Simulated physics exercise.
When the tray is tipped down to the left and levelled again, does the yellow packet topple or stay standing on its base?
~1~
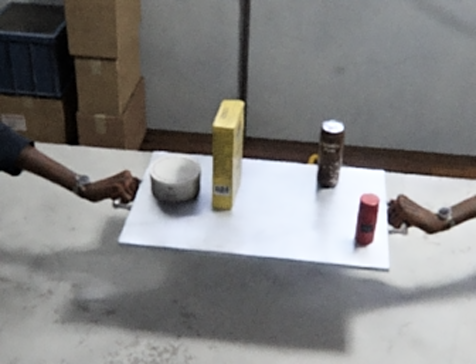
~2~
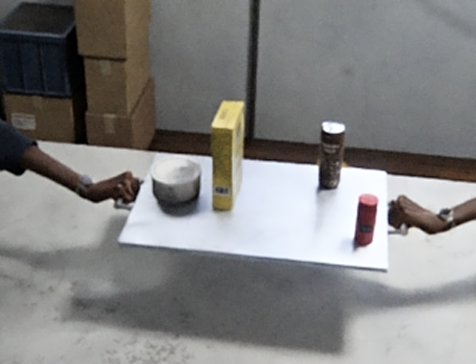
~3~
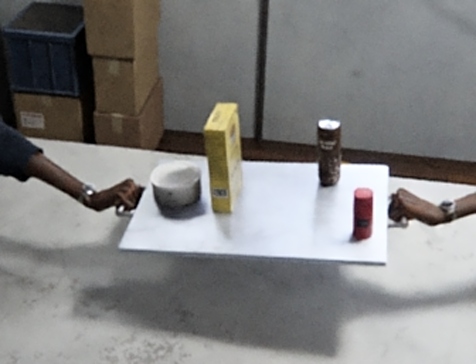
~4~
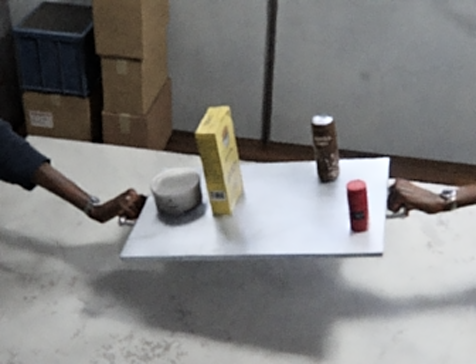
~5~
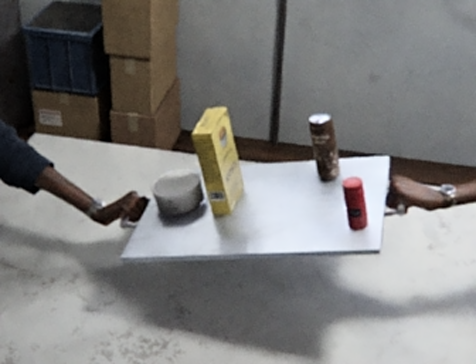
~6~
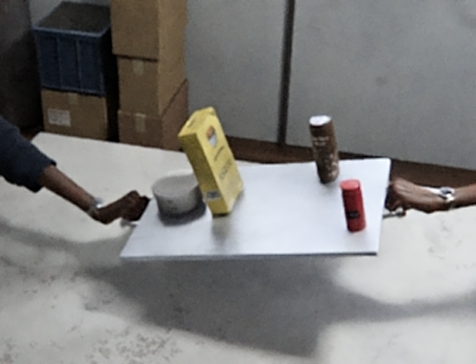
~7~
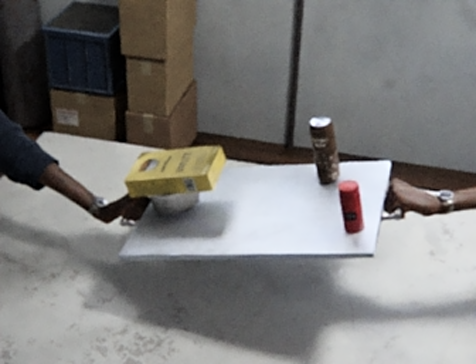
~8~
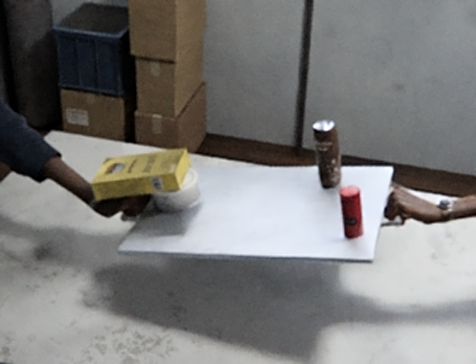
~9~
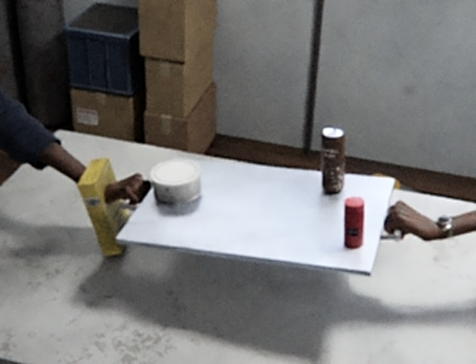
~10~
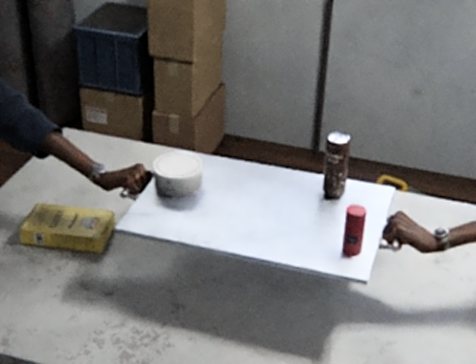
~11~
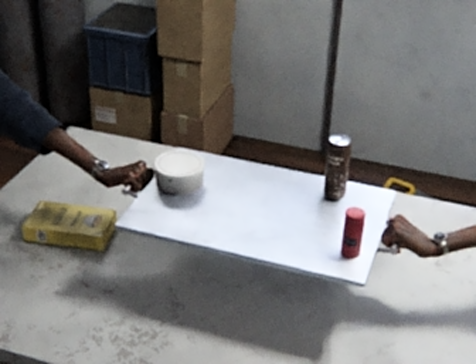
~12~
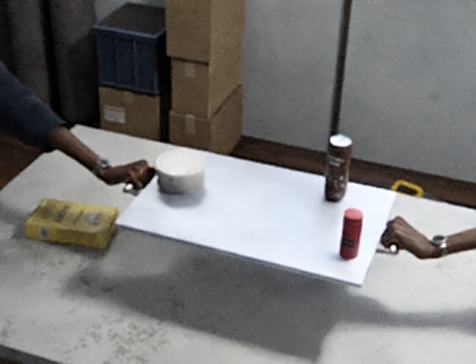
The yellow packet topples. It tips over to the left, goes off the tray's edge and ends up lying on the table.
